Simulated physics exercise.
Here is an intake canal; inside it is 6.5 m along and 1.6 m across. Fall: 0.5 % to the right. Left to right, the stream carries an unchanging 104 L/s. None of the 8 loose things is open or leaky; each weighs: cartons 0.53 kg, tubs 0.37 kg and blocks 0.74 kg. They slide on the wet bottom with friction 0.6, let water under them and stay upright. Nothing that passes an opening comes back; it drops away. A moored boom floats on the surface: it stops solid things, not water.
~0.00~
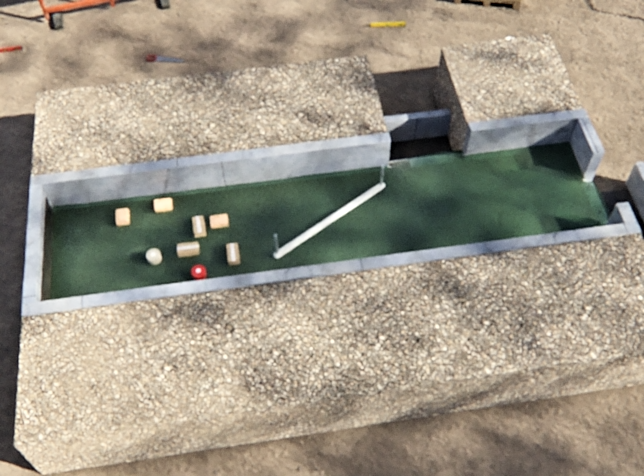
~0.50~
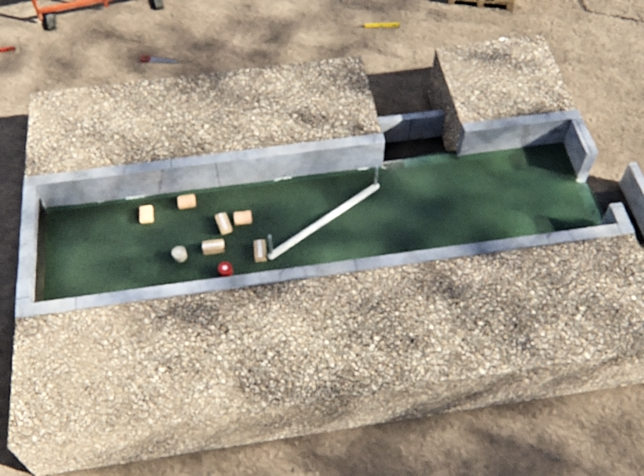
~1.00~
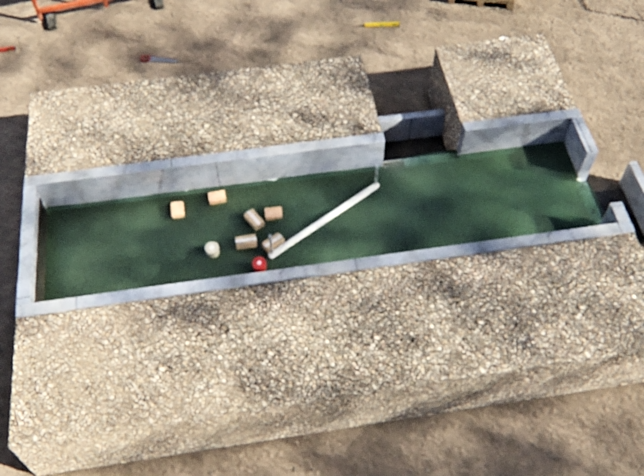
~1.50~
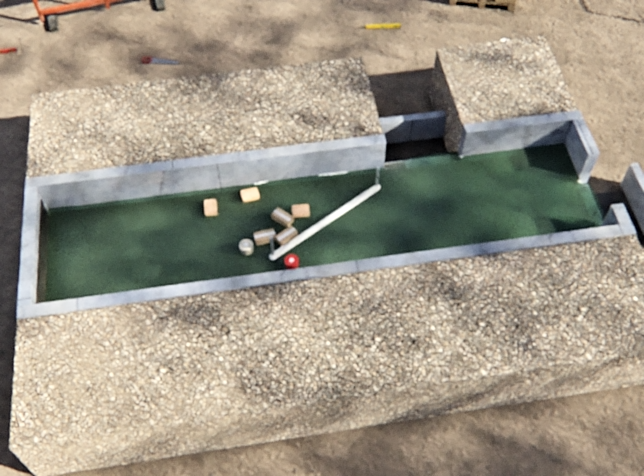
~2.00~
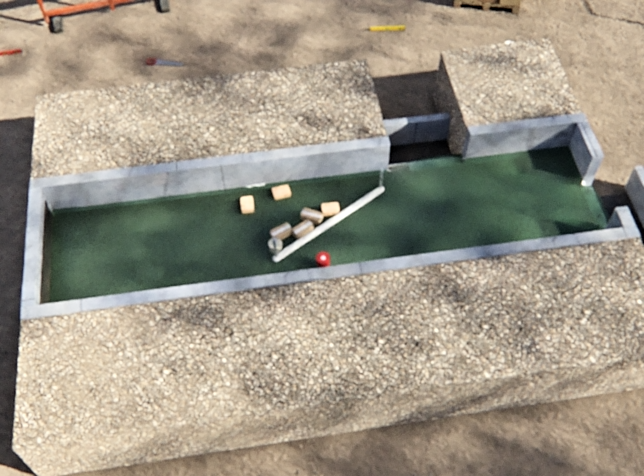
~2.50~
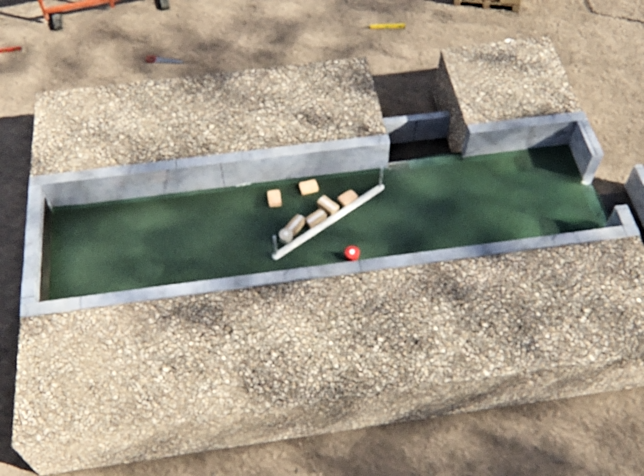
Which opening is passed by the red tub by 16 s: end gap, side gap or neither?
End gap.
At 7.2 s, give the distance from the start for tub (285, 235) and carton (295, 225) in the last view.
The first is off by 200 cm, the second by 200 cm.
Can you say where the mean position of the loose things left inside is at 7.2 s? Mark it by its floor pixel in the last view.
Near (383, 201).
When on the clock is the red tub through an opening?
That happens at about 9.0 s.
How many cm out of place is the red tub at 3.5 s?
Roughly 250 cm by then.
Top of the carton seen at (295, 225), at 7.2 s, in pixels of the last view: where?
At about (343, 199).
After 3.5 s the red tub is near (406, 243), 2.4 m from its start, afloat; 0 of 8 are out; 8 afloat.
After 7.2 s the red tub is near (537, 209), 4.1 m from its start, afloat; 2 of 8 are out; 6 afloat.
After 12.0 s the red tub has gone out by the end gap; 3 of 8 are out; 5 afloat.
After 16.0 s the red tub has gone out by the end gap; 3 of 8 are out; 5 afloat.
